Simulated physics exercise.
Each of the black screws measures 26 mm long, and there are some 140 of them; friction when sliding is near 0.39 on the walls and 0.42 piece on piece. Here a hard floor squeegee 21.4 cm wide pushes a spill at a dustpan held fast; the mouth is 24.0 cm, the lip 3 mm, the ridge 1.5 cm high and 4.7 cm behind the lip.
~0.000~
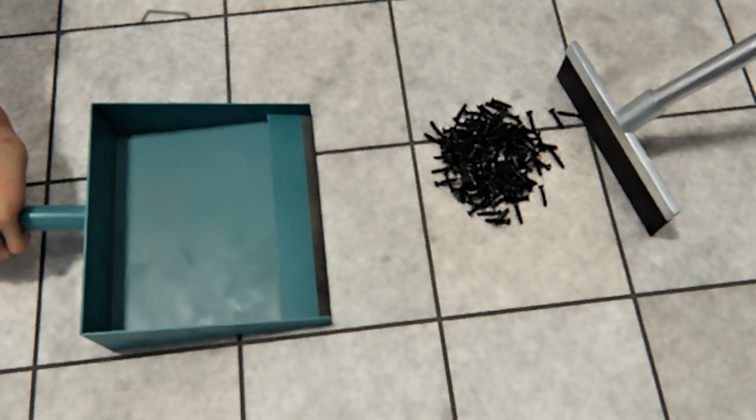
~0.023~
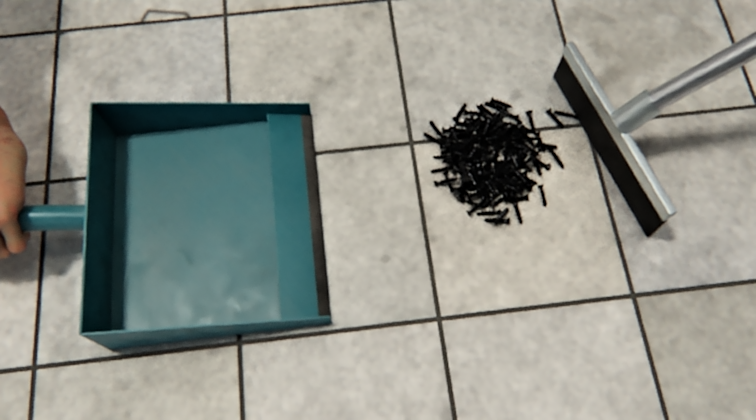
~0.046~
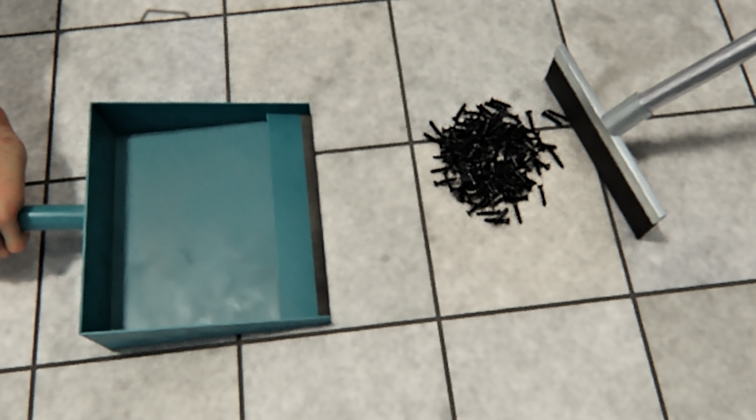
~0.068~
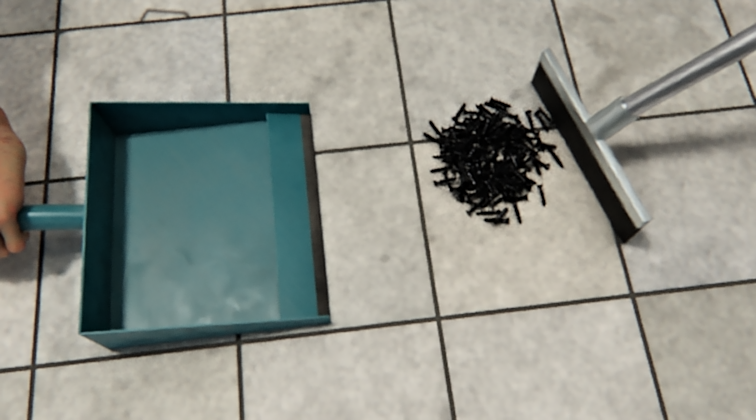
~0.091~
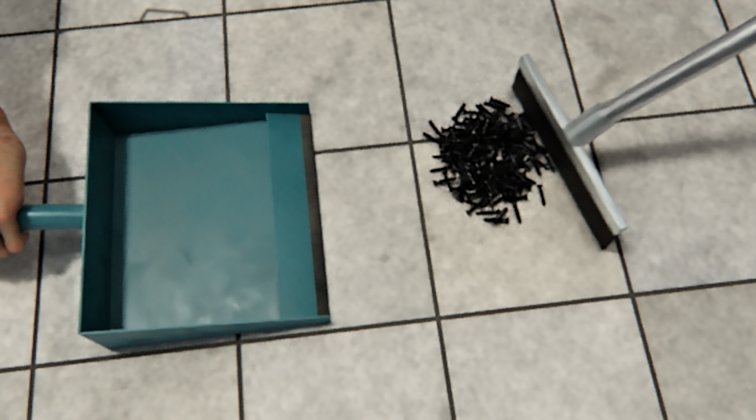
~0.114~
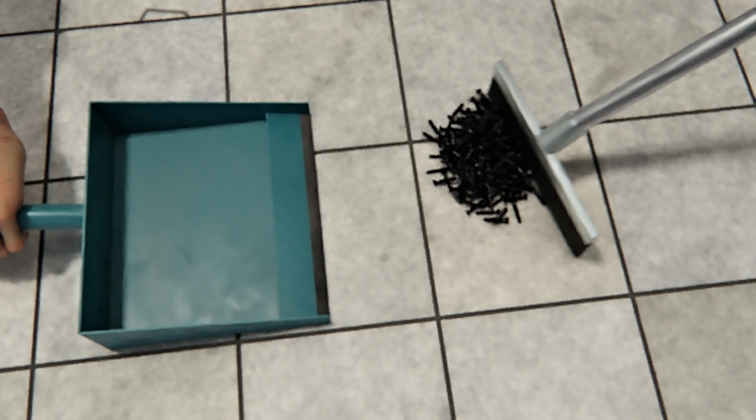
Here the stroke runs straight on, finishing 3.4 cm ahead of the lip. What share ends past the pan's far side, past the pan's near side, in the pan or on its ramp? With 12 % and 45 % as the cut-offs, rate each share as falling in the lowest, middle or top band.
Bands: Far side in the lowest band; near side in the lowest band; pan in the top band.
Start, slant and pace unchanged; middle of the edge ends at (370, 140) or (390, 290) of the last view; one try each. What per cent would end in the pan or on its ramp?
Some 45 per cent on the first try, 45 per cent on the second.
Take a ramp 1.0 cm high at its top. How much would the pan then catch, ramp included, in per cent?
Estimate: About 60 in a hundred.
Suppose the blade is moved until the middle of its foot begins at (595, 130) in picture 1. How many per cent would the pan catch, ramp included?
Estimate: ~ 55 %.
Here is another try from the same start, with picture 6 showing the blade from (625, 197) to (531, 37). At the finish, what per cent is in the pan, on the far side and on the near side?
Split: Pan = 0, far = 15, near = 0.
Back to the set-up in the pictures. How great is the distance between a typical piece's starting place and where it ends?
Around 24 centimetres.
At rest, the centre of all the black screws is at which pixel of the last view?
Somewhere around (306, 233) in the final frame.
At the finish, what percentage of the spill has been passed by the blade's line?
Near 0 percent, give or take.
Then, at 0.20 s, middle of the blade 12 cm from the lip; 0 % over the lip, far side 0 %, near side 0 %.
Then, at 0.25 s, middle of the blade 8 cm from the lip; 0 % over the lip, far side 0 %, near side 0 %.
After 0.45 s, middle of the blade 6 cm from the lip; 60 % over the lip, far side 0 %, near side 5 %.
In the end, at 1.2 s, far side 0 %, near side 5 %, pan 60 %, in front of the lip or behind the blade 35 %.
